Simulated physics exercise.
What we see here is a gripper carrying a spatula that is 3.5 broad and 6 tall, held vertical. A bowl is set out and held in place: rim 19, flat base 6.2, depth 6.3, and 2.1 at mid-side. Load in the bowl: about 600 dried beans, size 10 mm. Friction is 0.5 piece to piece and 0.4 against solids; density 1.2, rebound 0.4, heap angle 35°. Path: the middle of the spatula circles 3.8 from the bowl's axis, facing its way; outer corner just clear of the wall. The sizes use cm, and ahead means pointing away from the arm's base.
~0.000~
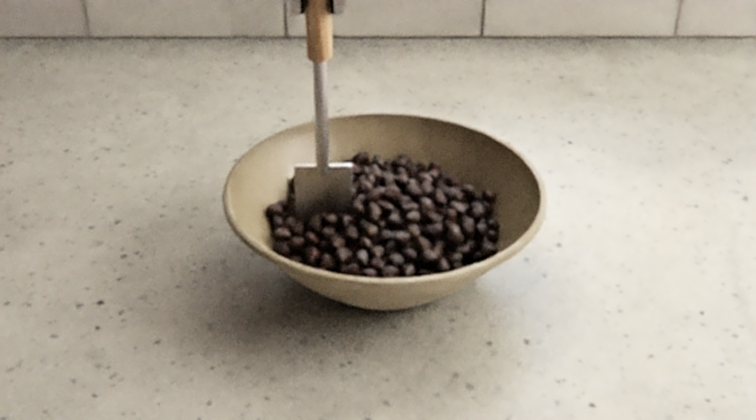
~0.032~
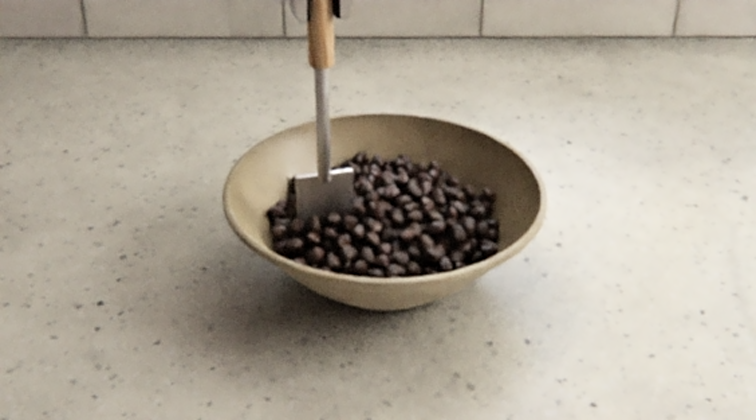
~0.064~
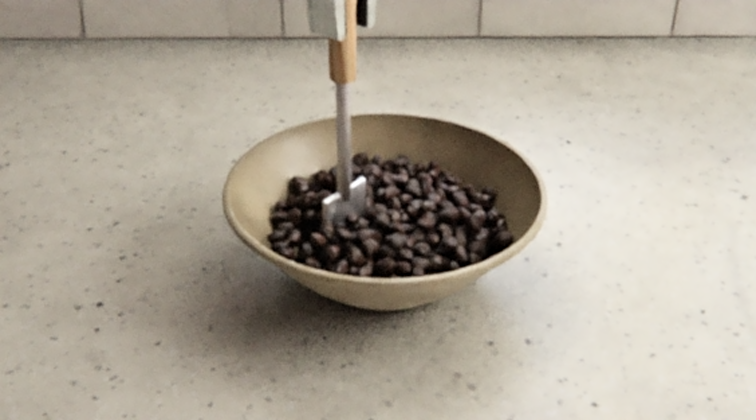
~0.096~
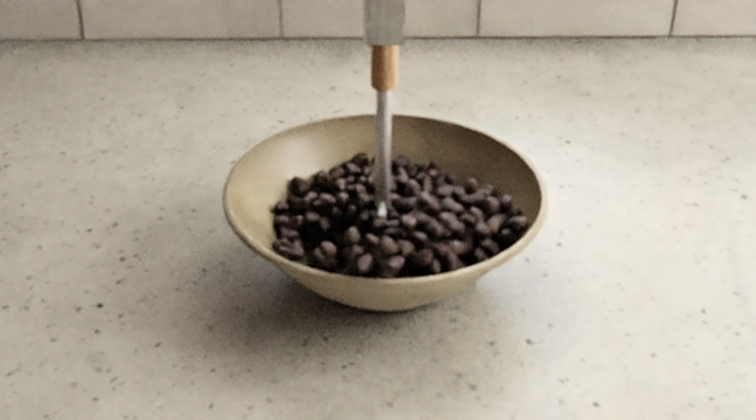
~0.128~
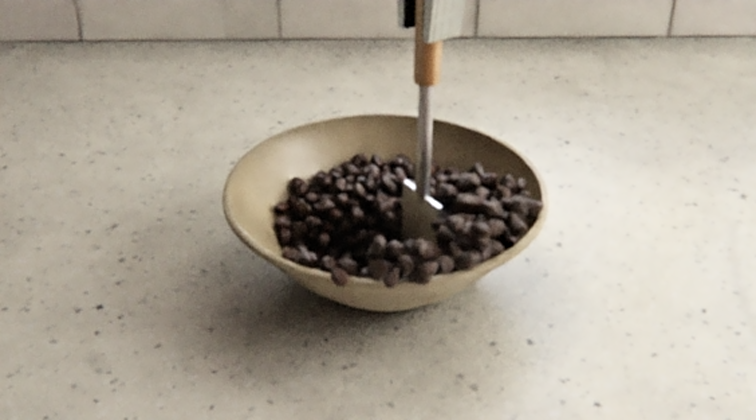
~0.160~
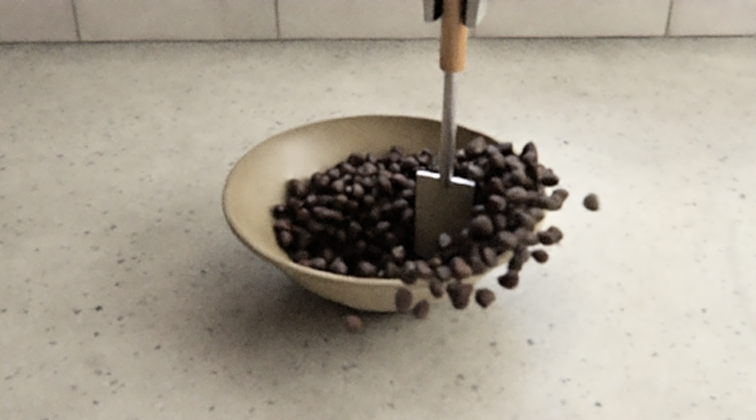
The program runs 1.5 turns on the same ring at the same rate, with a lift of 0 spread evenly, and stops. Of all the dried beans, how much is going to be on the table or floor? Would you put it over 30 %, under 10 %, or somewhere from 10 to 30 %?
I would put it over 30 %.
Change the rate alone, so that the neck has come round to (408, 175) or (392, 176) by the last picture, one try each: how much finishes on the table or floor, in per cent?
Some 25 and 20 %.
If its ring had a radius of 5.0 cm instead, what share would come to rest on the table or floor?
Roughly 45 percent, I'd expect.
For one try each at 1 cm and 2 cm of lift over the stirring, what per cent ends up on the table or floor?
40 and 35 %.
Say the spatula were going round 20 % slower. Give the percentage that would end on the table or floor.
In that case, close to 30 in a hundred.
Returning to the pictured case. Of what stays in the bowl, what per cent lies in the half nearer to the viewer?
Roughly 45 percent of it.
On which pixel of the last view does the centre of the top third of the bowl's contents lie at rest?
The centre is near pixel (442, 203).
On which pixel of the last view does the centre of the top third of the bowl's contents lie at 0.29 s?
Roughly pixel (335, 141).
After 0.29 s, 301° round, highest piece 14 above the table; 445 in the bowl, 48 on the table or floor, 107 in flight or on the tool.
After 0.42 s, 85° round, highest piece 9 above the table; 369 in the bowl, 180 on the table or floor, 51 in flight or on the tool.
After 0.68 s, 180° round, highest piece 6 above the table; 325 in the bowl, 272 on the table or floor, 3 in flight or on the tool.
After 1.38 s, 180° round, highest piece 6 above the table; 325 in the bowl, 275 on the table or floor.
In the end, 325 in the bowl, 275 on the table or floor. That is 46 % on the table or floor.
